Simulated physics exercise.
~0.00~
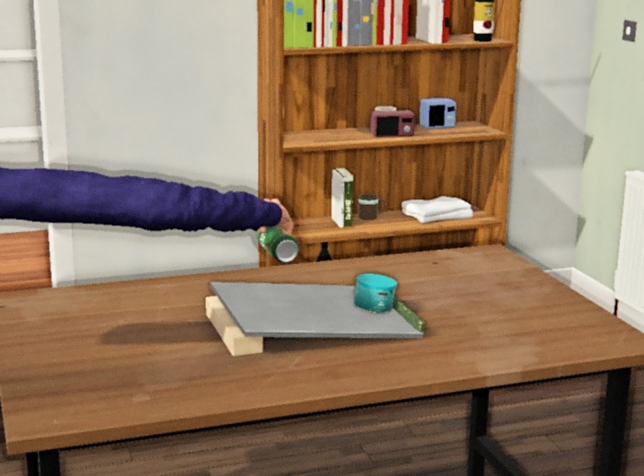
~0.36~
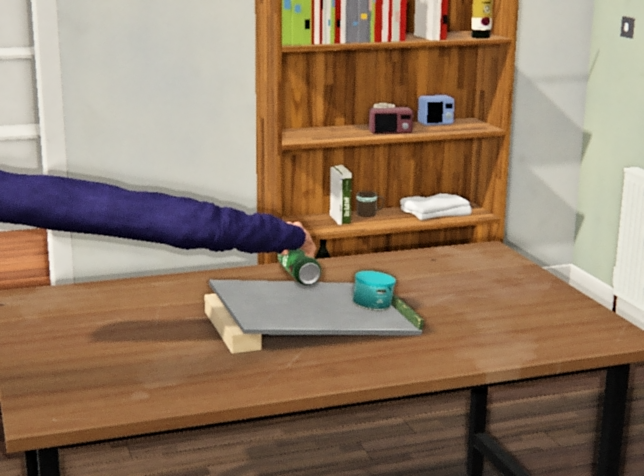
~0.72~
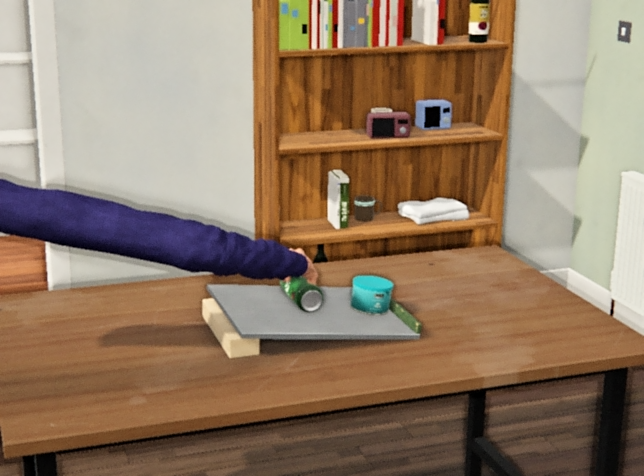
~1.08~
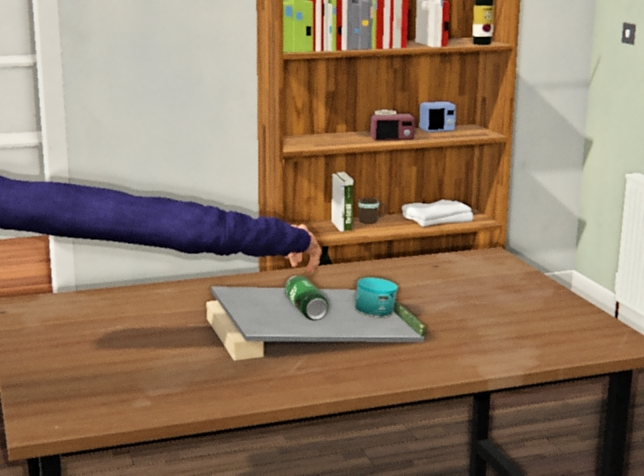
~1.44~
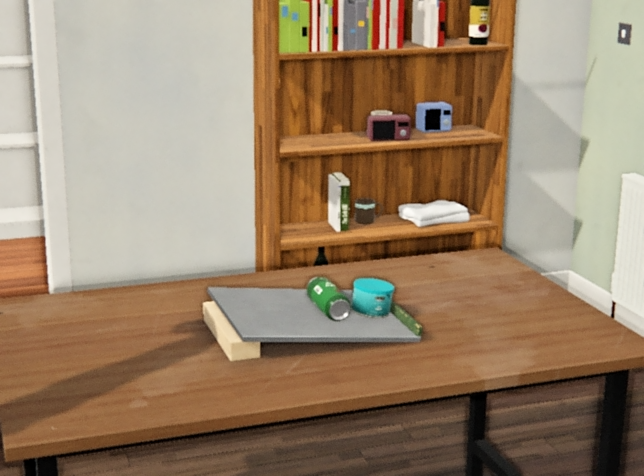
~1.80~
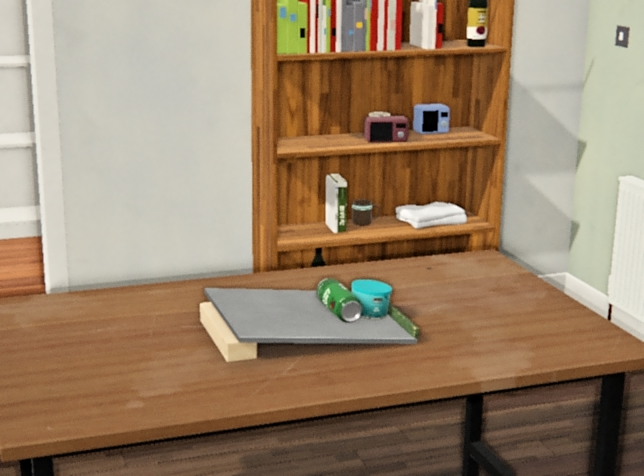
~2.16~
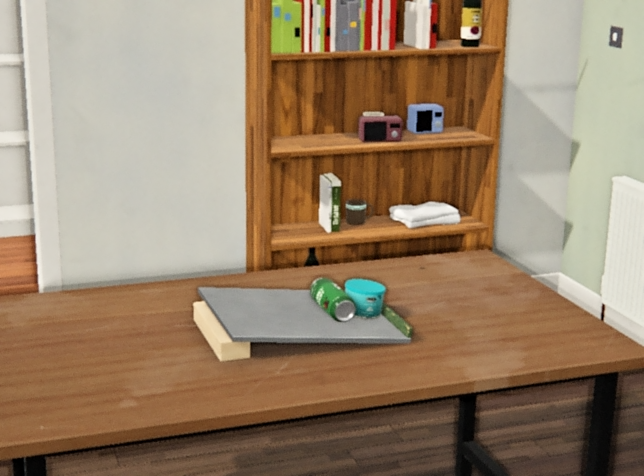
In the video, a hand in a purple sleeve lowers a green can on its side onto a sloping grey board, then lets go and withdraws. The can rolls a short way down to the right and ends beside a turquoise tub, which stays in place.
